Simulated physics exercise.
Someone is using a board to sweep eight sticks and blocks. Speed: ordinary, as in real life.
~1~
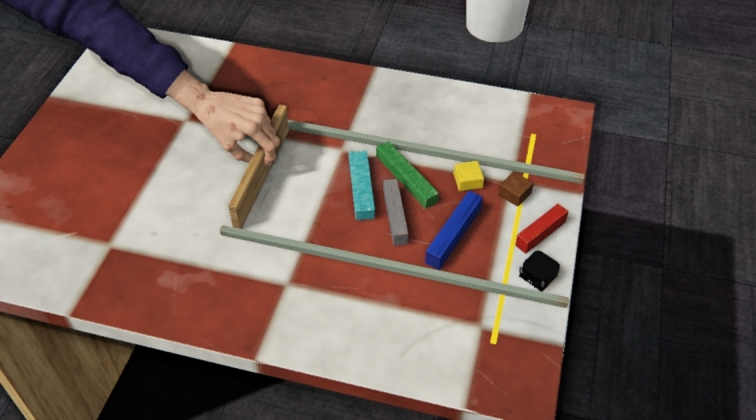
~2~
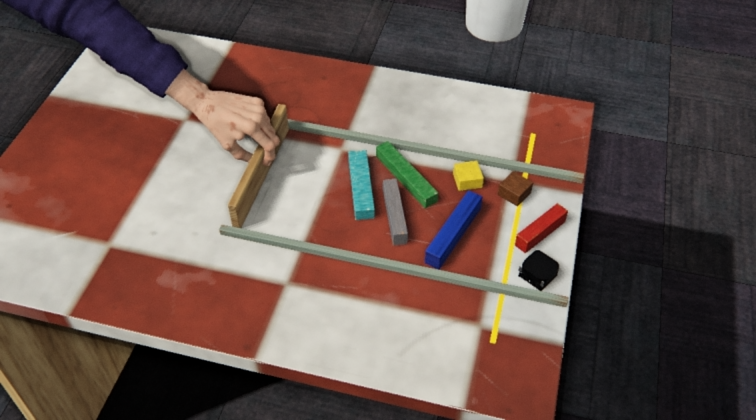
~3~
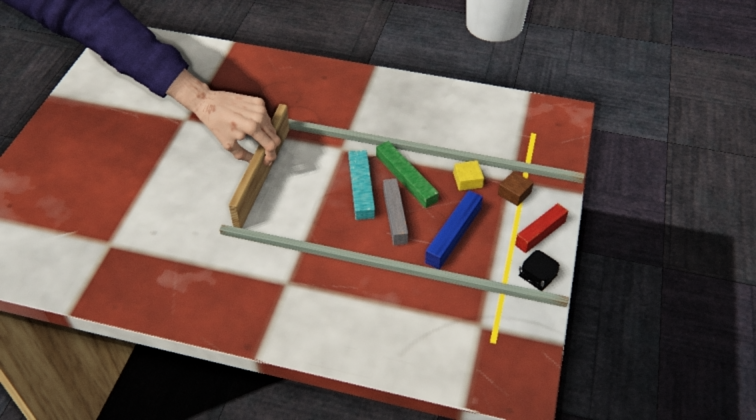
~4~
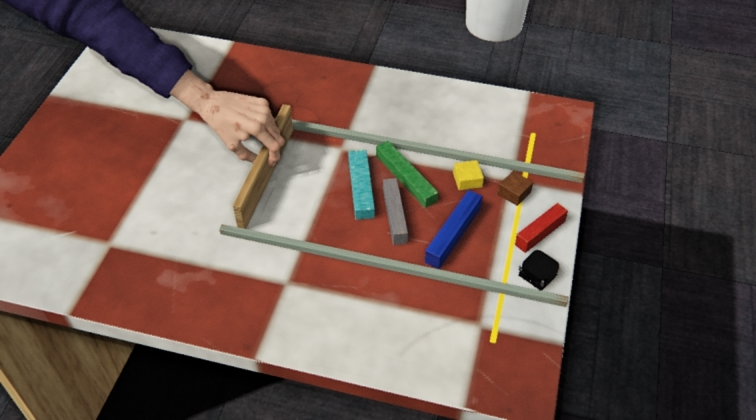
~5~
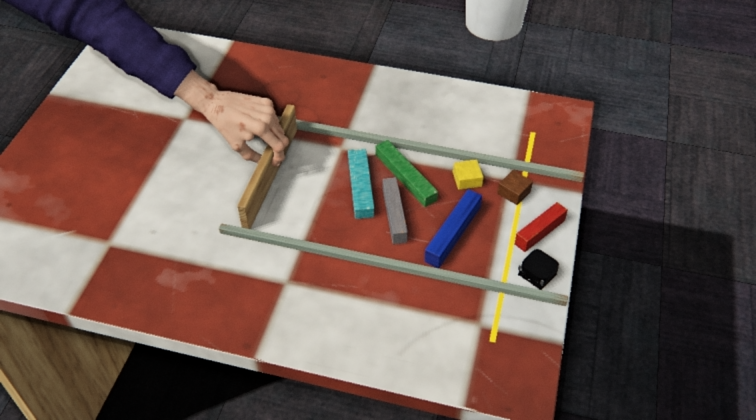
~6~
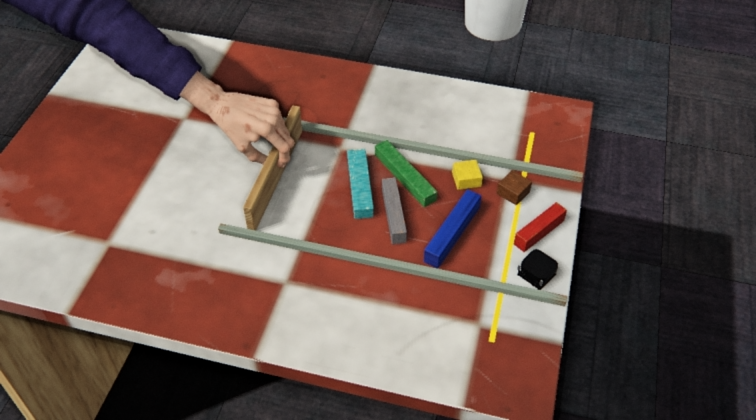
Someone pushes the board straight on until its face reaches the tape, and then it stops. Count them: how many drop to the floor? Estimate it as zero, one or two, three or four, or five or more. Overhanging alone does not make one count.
The number gone is small: One or two.
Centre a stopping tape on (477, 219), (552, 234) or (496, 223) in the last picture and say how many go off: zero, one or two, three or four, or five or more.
Counts as listed: Zero / more than four / one to two.
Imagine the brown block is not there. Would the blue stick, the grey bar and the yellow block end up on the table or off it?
Well, the blue stick is left in place, the grey bar is left in place and the yellow block is left in place.
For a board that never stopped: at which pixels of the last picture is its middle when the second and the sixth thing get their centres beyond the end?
At (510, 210) for the second, at (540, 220) for the sixth.
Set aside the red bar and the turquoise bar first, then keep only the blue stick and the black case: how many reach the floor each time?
That makes 0 fallen, then 1 fallen in the other try.
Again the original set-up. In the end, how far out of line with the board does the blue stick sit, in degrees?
About 30° out of line.
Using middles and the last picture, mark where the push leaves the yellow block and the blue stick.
About (569, 188), and the other about (568, 258).
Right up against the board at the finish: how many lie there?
The number is 1.
Early on, none off yet; black case at rest near (538, 269); red bar at rest near (540, 227); brown block at rest near (514, 188).
A while later, none off yet; black case at rest near (540, 270); red bar travelled a little near (566, 237); brown block travelled about its own width near (540, 198).
Finally, the number that fall off is one or two; lost, red bar and black case.
